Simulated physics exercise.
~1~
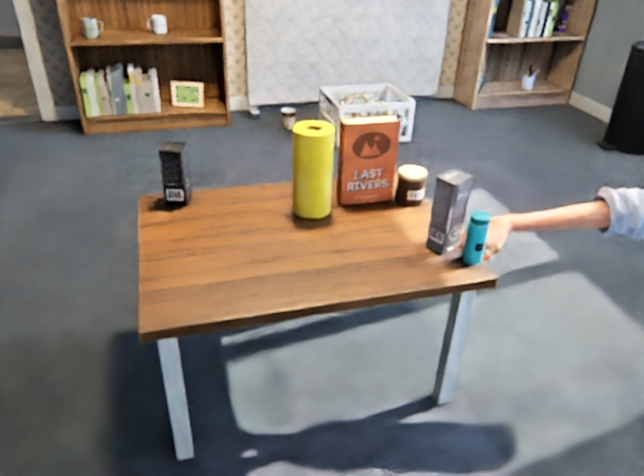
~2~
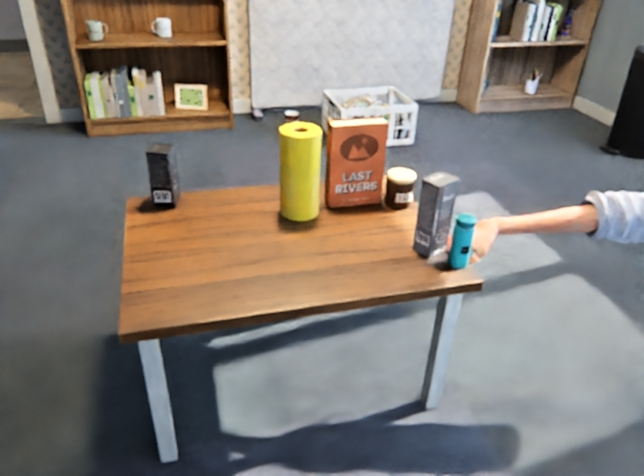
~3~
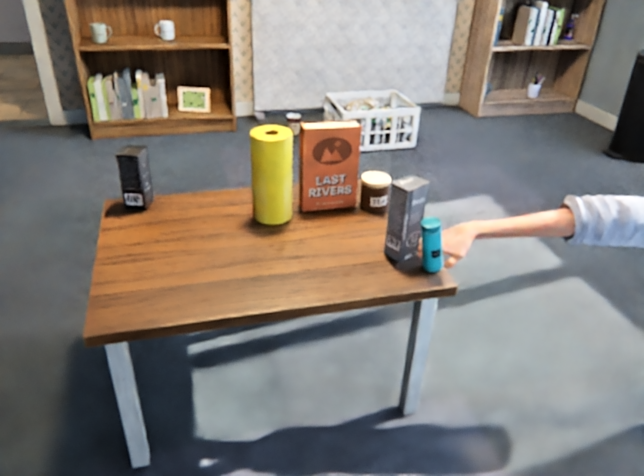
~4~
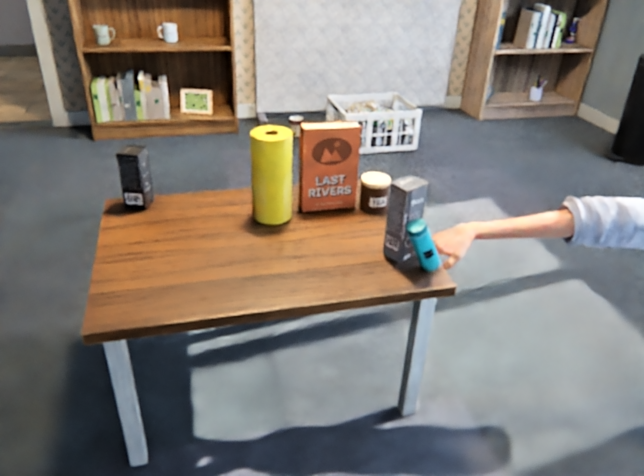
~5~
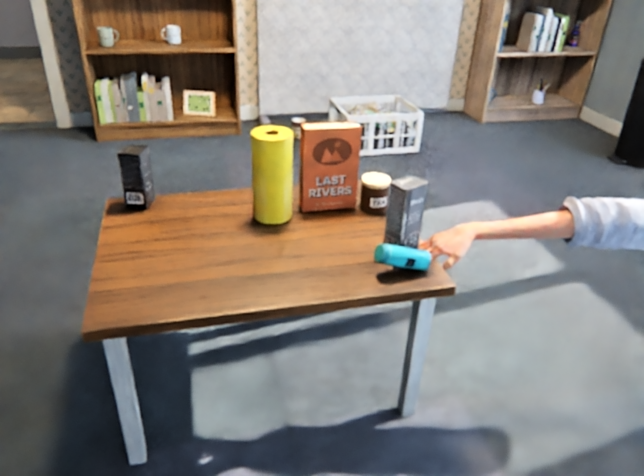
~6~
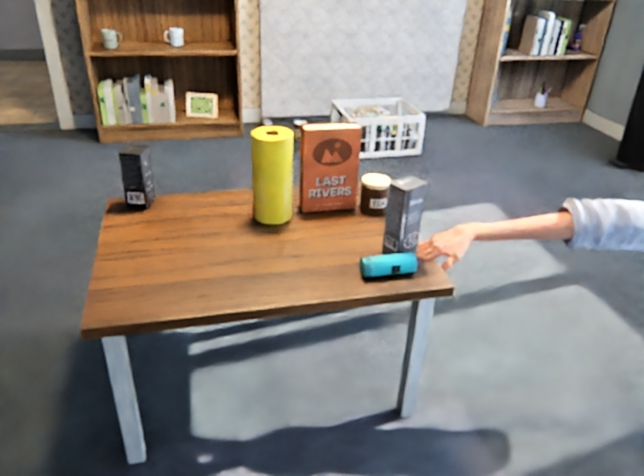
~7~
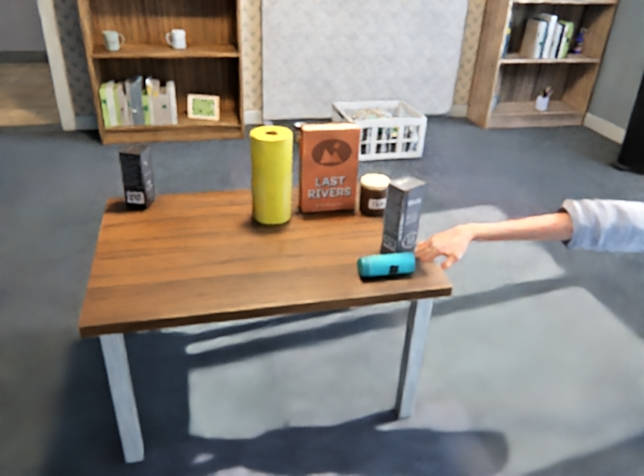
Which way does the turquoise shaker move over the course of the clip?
The turquoise shaker moves to the left, first riding along with the table and then toppling over that way onto its side.
